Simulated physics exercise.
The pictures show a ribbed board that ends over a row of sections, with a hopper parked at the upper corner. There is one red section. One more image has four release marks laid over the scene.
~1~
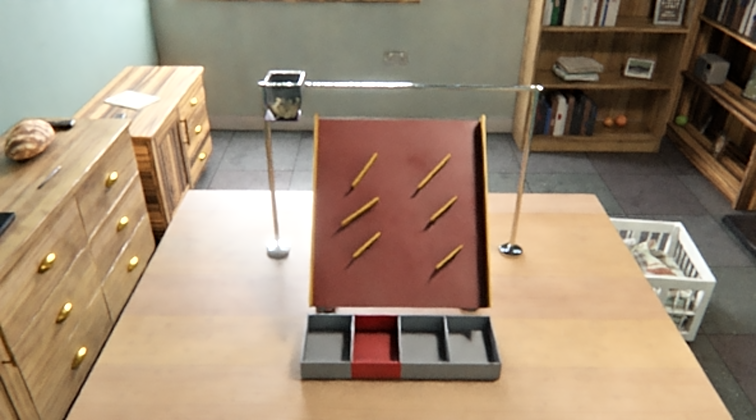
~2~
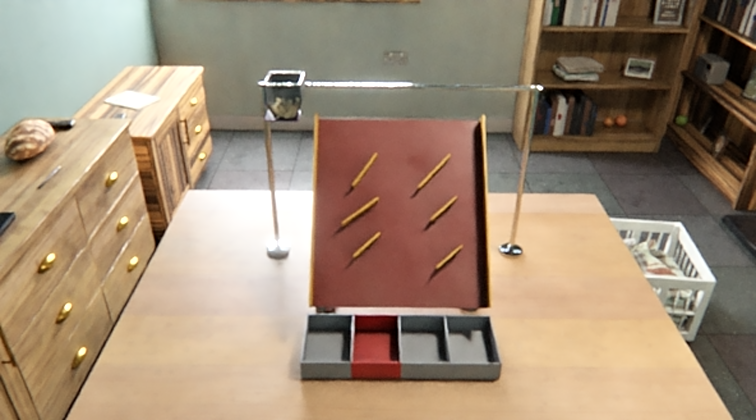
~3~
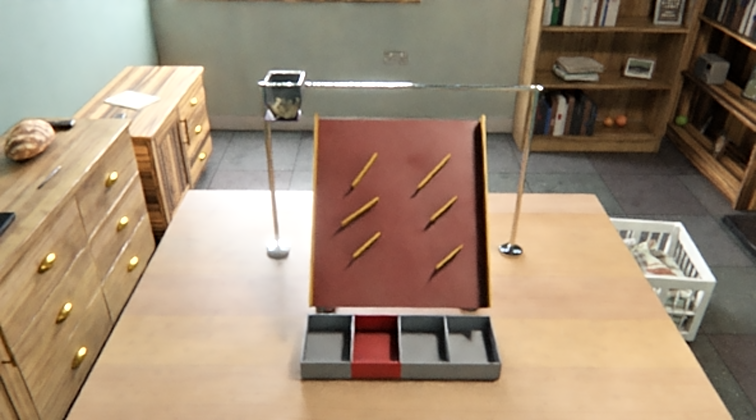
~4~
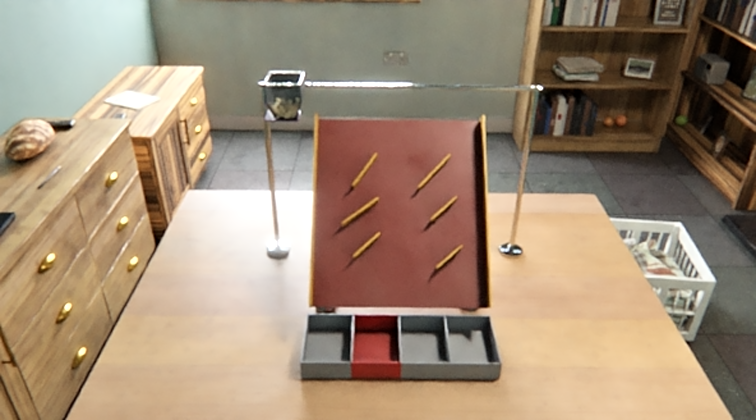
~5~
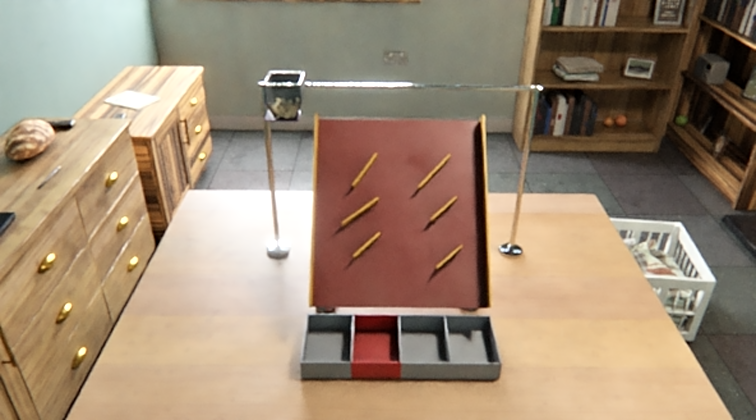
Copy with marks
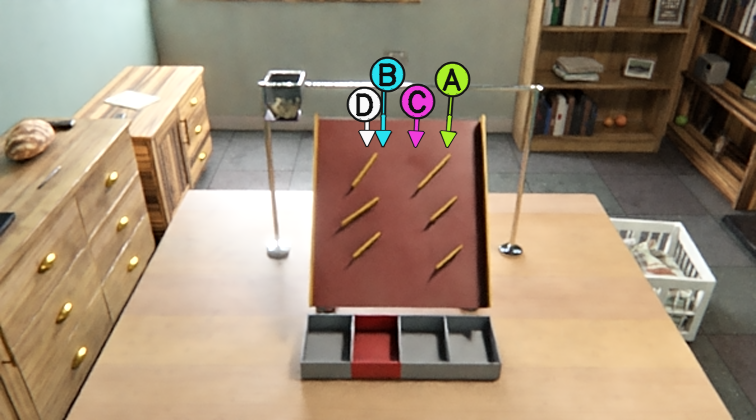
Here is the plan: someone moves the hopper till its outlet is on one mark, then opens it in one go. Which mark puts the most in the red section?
It is C.
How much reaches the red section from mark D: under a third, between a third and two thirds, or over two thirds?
Mark D gives under a third.
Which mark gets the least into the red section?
D.
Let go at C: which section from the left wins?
The second.
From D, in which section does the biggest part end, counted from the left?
The first.
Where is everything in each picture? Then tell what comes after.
The first picture shows hopper at (288, 110), white beans, door shut.
The second picture shows ribs (353, 186) to (377, 153), (419, 187) to (450, 154).
The third picture shows ribs (342, 224) to (378, 198), (431, 219) to (457, 197).
The fourth picture shows ribs (354, 256) to (380, 233), (437, 267) to (463, 245).
The fifth picture shows red section at (376, 369), number 2 of 4 from the left.
On the marked copy, mark A meets the board at (447, 141); mark B meets the board at (382, 140); mark C meets the board at (415, 141); mark D meets the board at (367, 140).
Choosing A, about a third in the red section, about half in other sections, a small part held on the board.
Choosing B, about a third in the red section, about two thirds in other sections, a stray few held on the board.
Choosing C, about two thirds in the red section, about a third in other sections.
Choosing D, a small part in the red section, nearly all in other sections.
